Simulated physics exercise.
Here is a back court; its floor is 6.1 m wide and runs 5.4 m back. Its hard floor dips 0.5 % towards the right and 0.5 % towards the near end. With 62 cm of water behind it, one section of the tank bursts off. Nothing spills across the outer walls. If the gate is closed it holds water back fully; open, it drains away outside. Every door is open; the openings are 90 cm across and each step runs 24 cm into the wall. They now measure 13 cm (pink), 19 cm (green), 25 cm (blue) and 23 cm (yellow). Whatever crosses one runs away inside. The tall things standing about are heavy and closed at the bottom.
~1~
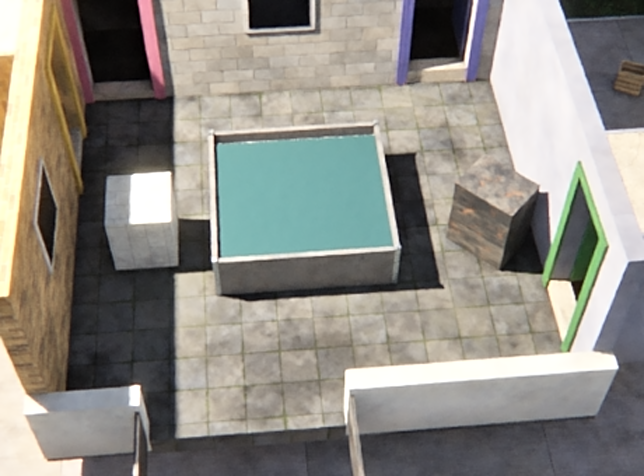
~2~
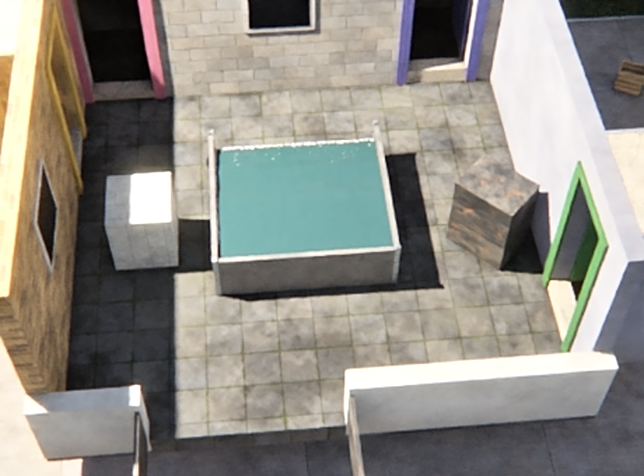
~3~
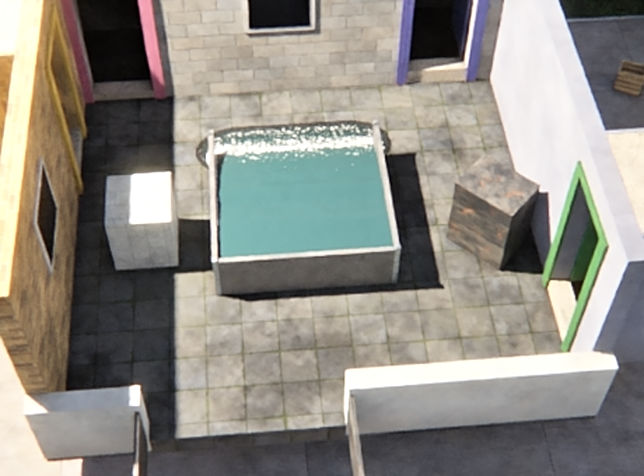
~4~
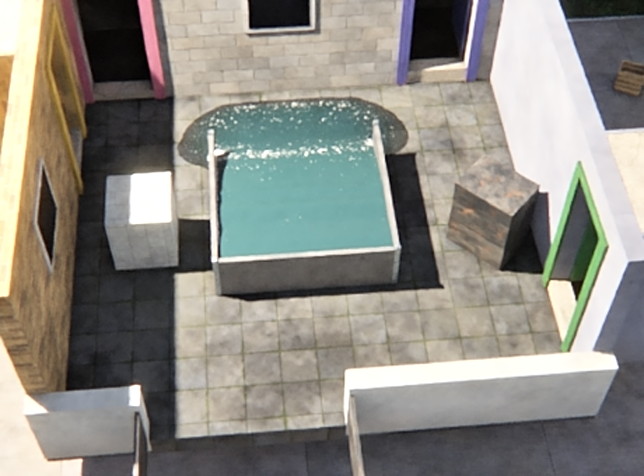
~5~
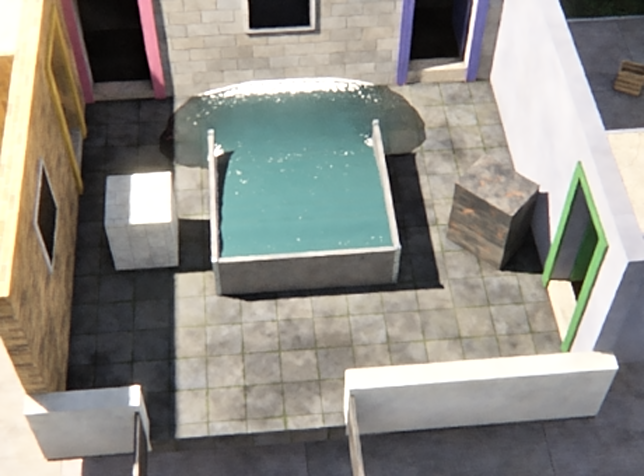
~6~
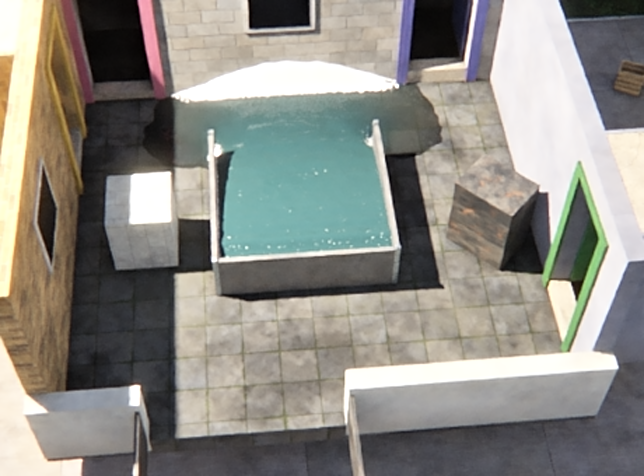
In a paved courtyard, a square tank of green water sat still until its far side gave way, and water poured out and spread across the paving towards the back wall and out to both sides.
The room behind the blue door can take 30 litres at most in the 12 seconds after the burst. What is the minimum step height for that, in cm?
Some 15 cm above the ground.
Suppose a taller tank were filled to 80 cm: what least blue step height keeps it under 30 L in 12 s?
About 21 cm.
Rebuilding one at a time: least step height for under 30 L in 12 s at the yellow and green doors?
Roughly 19 cm at yellow and 7.5 cm at green.
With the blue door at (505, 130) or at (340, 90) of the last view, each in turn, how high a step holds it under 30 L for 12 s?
Roughly 22 and 34 cm.
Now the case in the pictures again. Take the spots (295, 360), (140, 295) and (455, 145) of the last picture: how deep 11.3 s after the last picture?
About 6, 4 and 8 cm.
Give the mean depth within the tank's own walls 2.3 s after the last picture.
Roughly 16 cm on average.
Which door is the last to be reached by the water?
Last comes the green one.
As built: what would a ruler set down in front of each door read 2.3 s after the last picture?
In cm: Pink 19, green 2, blue 21, yellow 26.
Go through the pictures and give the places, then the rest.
The tank at (300, 192) is whole and still, 62 cm deep; the blue door at (442, 31) is dry, in the first frame.
Water pours out on the far side and has run 0.3 m, to a hidden place; about 8 cm deep outside, 62 cm at the back, in the second frame.
The front is at a hidden place, 0.7 m from the gap on the far side; 1.5 m2 of floor is wet, 62 cm left at the back, in the third frame.
Water pours out on the far side and has run 1.2 m, to (249, 105); about 9 cm deep outside, 62 cm at the back, in the fourth frame.
The front is at (376, 87), 1.5 m from the gap on the far side; 4.4 m2 of floor is wet, 61 cm left at the back, in the fifth frame.
The gap is on the far side, the front 1.6 m out at (407, 85); the back of the tank holds 53 cm; 0.4 m in a straight line remain to the blue door at (442, 31), in the sixth frame.
Then, 0.7 s after the last picture water covers 20 % of the floor, deepest (46 cm) near (281, 98); 15 cm at the blue door, 0 litres in over its 25 cm step.
Then, 2.3 s after the last picture water covers 45 % of the floor, deepest (35 cm) near (472, 87); 21 cm at the blue door, 0 litres in over its 25 cm step.
Then, 11.3 s after the last picture water covers 95 % of the floor, deepest (12 cm) near (466, 285); 9 cm at the blue door, 3 litres in over its 25 cm step.
At the blue door as built, the water peaked near 21 cm, 2.9 s after the last picture.
Run again over the same 12 s with other heights there, 45 litres in over 13.5 cm, 15 litres over 18.5 cm. The limit of 30 litres is kept from about 15 cm up.
